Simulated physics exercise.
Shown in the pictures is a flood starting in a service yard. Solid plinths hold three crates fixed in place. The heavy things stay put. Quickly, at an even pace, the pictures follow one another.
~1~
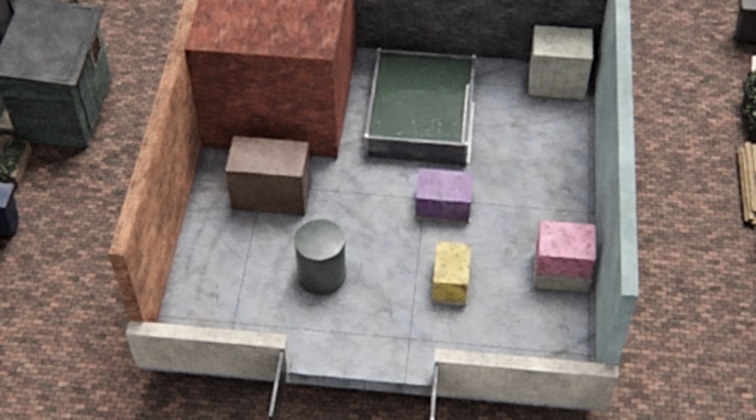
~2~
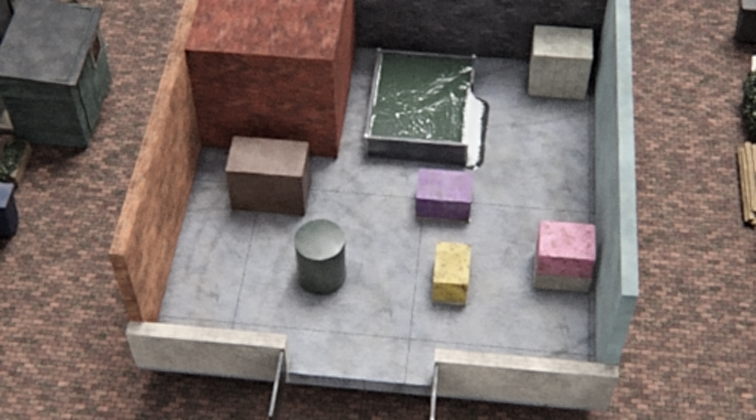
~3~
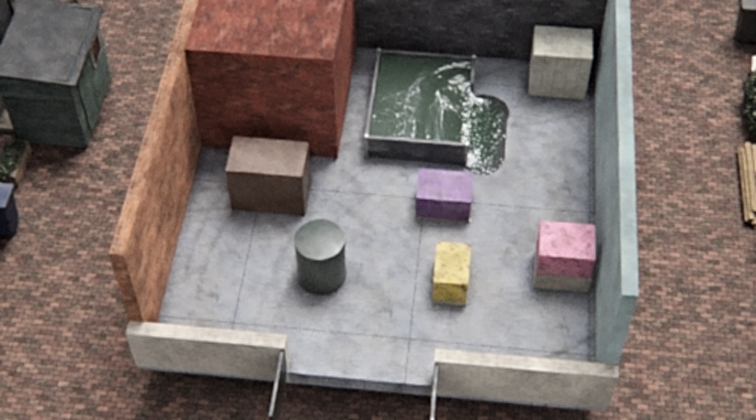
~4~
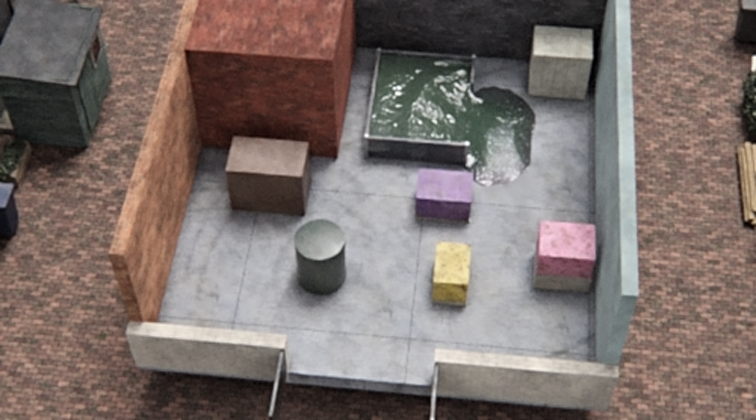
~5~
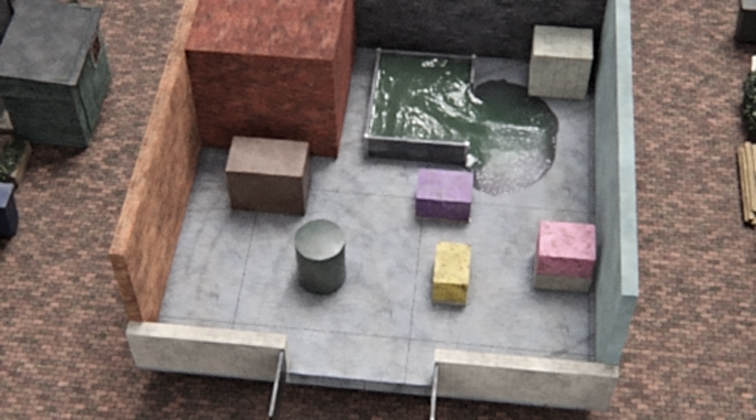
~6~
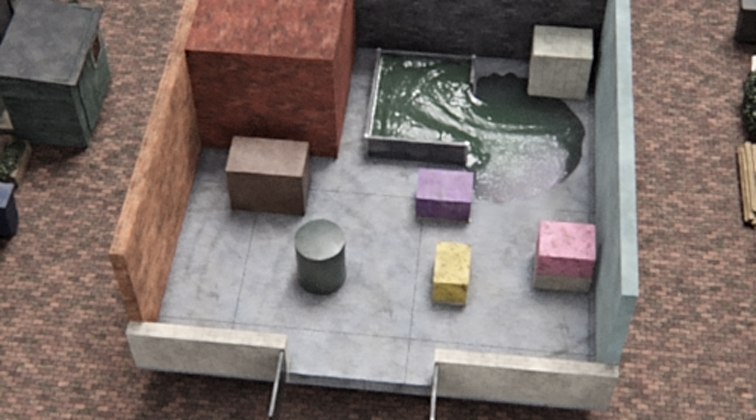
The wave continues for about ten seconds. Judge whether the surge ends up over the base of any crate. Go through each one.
One by one: I expect the yellow crate to get touched, I expect the purple crate to get touched, I expect the pink crate to never get touched.
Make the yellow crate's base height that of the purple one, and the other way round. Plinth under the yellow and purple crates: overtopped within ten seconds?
The yellow crate gets flooded, the purple crate gets flooded.
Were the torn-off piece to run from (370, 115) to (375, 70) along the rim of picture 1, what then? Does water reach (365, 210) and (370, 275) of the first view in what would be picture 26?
Point one: Reached by the flood; point two: Reached by the flood.
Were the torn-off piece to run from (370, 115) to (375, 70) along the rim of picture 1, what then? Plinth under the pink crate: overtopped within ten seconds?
Result: Pink is not reached.
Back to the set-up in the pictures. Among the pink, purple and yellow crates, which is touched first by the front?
That would be the crate marked purple.
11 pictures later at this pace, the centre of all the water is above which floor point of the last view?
Estimate: (496, 138).
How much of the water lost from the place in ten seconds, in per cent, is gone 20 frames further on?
Near 0 in a hundred.
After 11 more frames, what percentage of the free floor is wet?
Roughly 25 percent, I'd say.
A moment on, water covers 20 % of the floor; the yellow crate not reached, the purple crate water round its plinth, the pink crate not reached.
Next, water covers 25 % of the floor; the yellow crate not reached, the purple crate water round its plinth, the pink crate water round its plinth.
Then, water covers 35 % of the floor; the yellow crate water round its plinth, the purple crate water round its plinth, the pink crate water round its plinth.
Later, water covers 60 % of the floor; the yellow crate water round its plinth, the purple crate water round its plinth, the pink crate water round its plinth.
In the end, water covers 90 % of the floor; the yellow crate was topped, the purple crate was topped, the pink crate stayed above the water.
